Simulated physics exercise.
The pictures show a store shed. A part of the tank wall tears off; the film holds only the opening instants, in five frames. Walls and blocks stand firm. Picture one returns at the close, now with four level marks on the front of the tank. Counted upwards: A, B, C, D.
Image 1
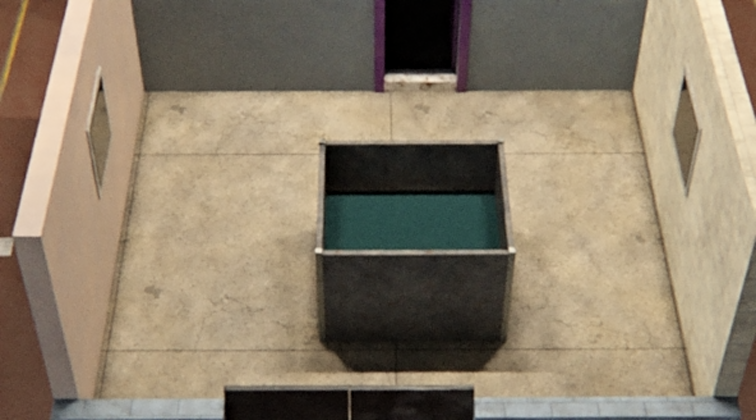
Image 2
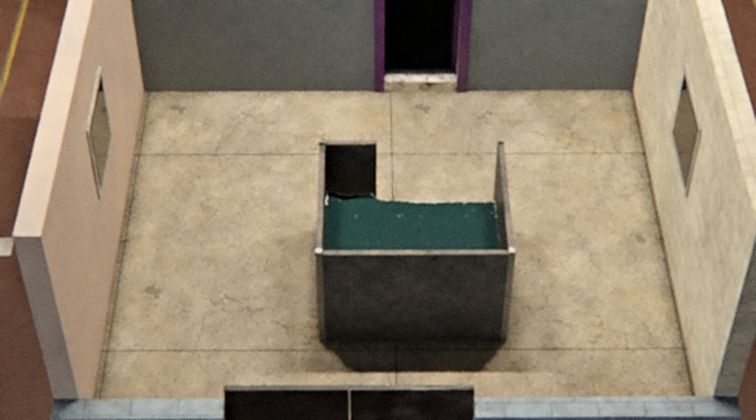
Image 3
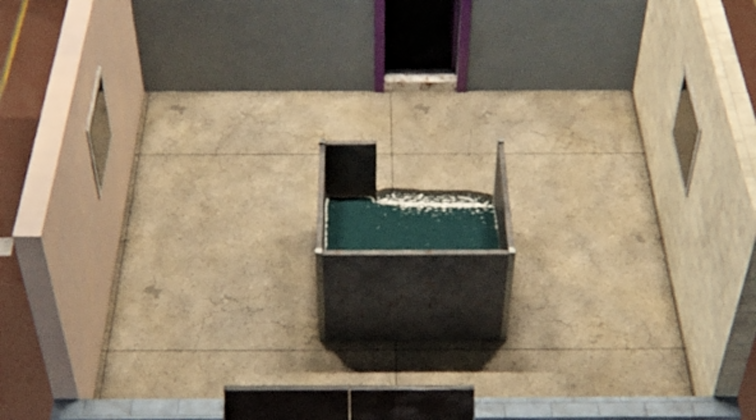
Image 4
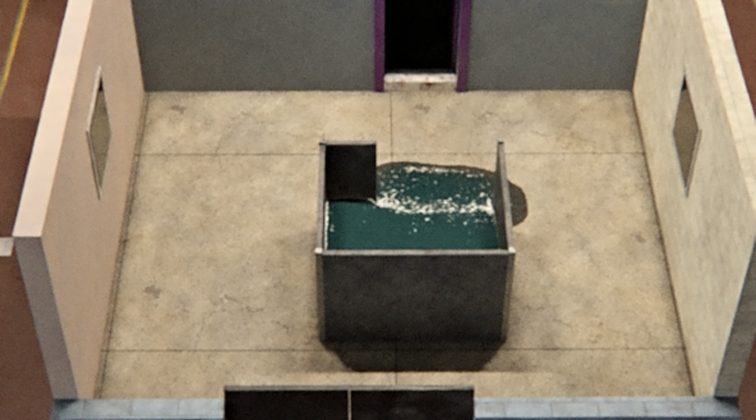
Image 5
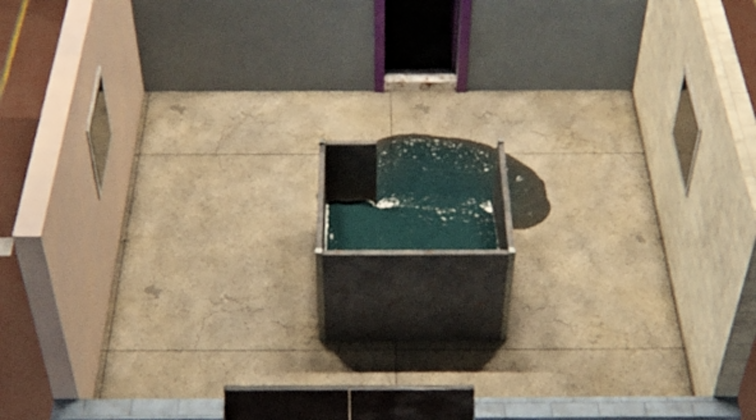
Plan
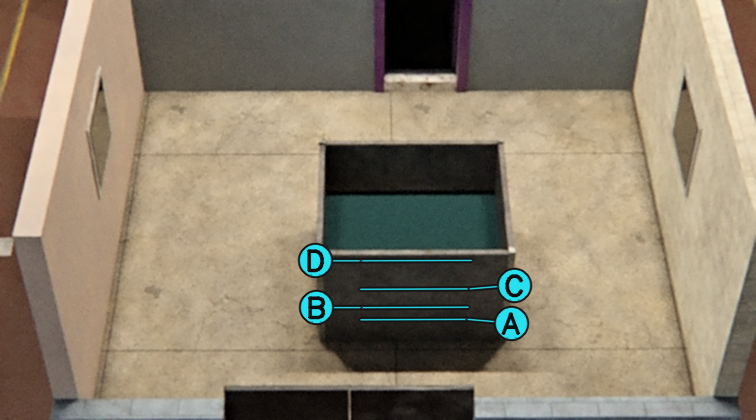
A dark tank's back wall partly disappears and green water spreads out across the floor behind.
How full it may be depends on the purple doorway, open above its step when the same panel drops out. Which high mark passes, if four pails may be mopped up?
Take A.
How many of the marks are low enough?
One of them.
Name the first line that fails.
It is B.
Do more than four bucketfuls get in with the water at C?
Yes, that goes wrong.
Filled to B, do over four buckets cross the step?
Yes.
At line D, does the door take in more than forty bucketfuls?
Yes, it does.
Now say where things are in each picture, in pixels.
Water in the tank at rest, its middle at (412, 240); foot of the purple doorway at (420, 91); shut gate at (349, 395).
Water covers 1 % of the ground, its front hidden from here.
Water covers 3 % of the ground, its front hidden from here.
Water covers 6 % of the ground, its front hidden from here.
Water covers 11 % of the ground, its front hidden from here.
On the marked copy, A at (414, 319); B at (414, 307); C at (414, 289); D at (415, 260); from the bottom up A, B, C, D.
Choosing A, a bucket or two gets in.
Choosing B, about 11 bucketfuls get in.
Choosing C, dozens of bucketfuls pour in.
Choosing D, dozens of bucketfuls pour in.
